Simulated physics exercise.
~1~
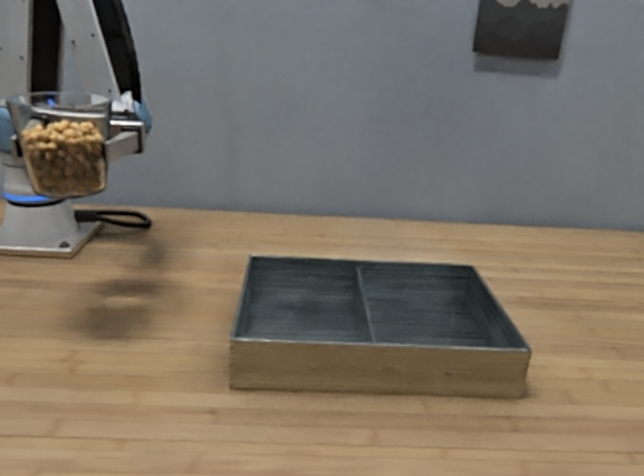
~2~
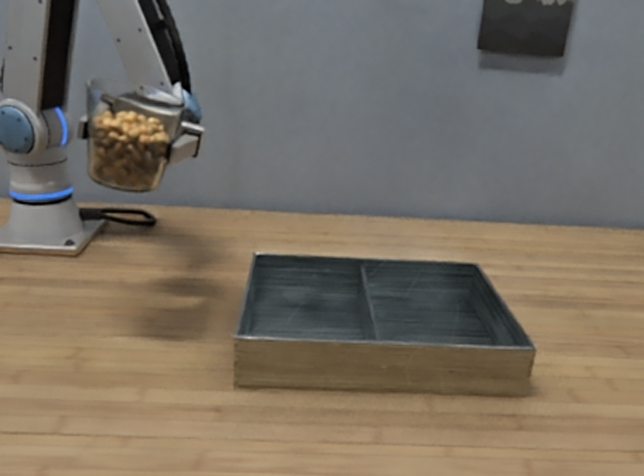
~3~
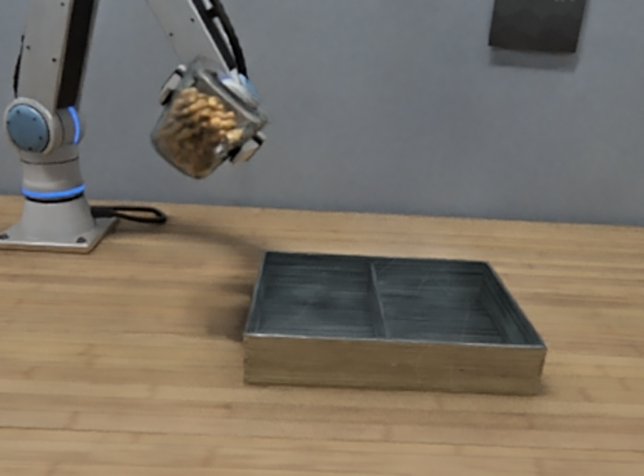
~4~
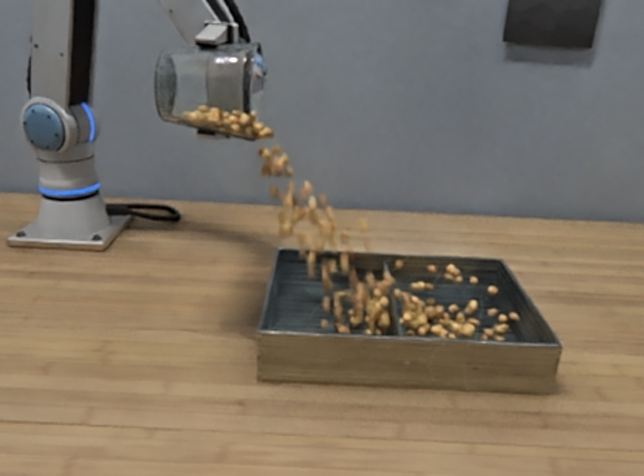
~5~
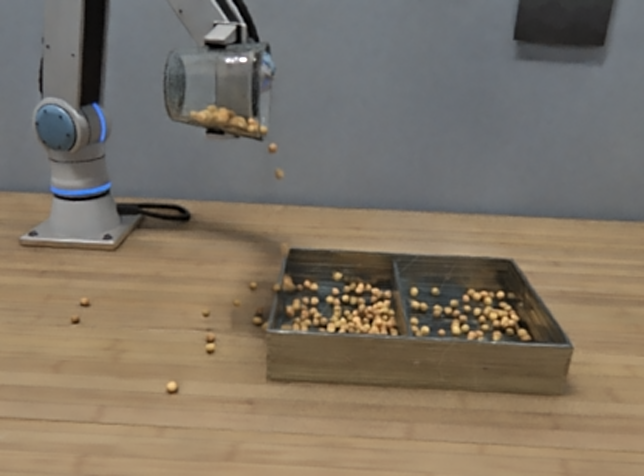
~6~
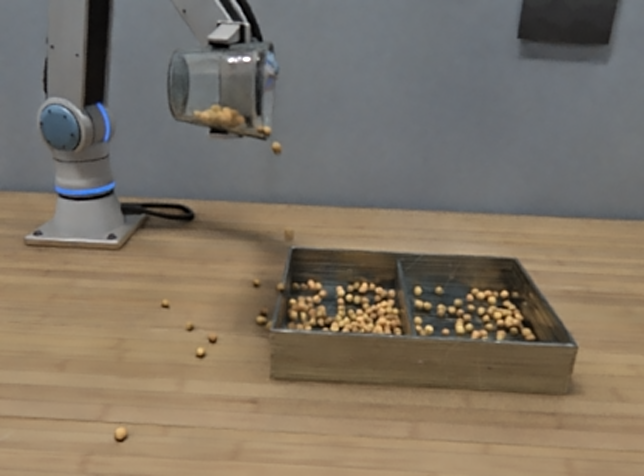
To begin with, a robot arm at the left holds a clear beaker of dried chickpeas upright above a wooden table, where a shallow box split in two by a cross wall stands. The arm carries the beaker to the right, tilting it as it goes. Once it lies on its side, chickpeas stream out and scatter into both parts of the box. The stream thins to a few stragglers, and some chickpeas roll across the table to the left of the box. Finally, both parts hold chickpeas, the nearer-to-robot part holding more, while some remain in the sideways beaker.
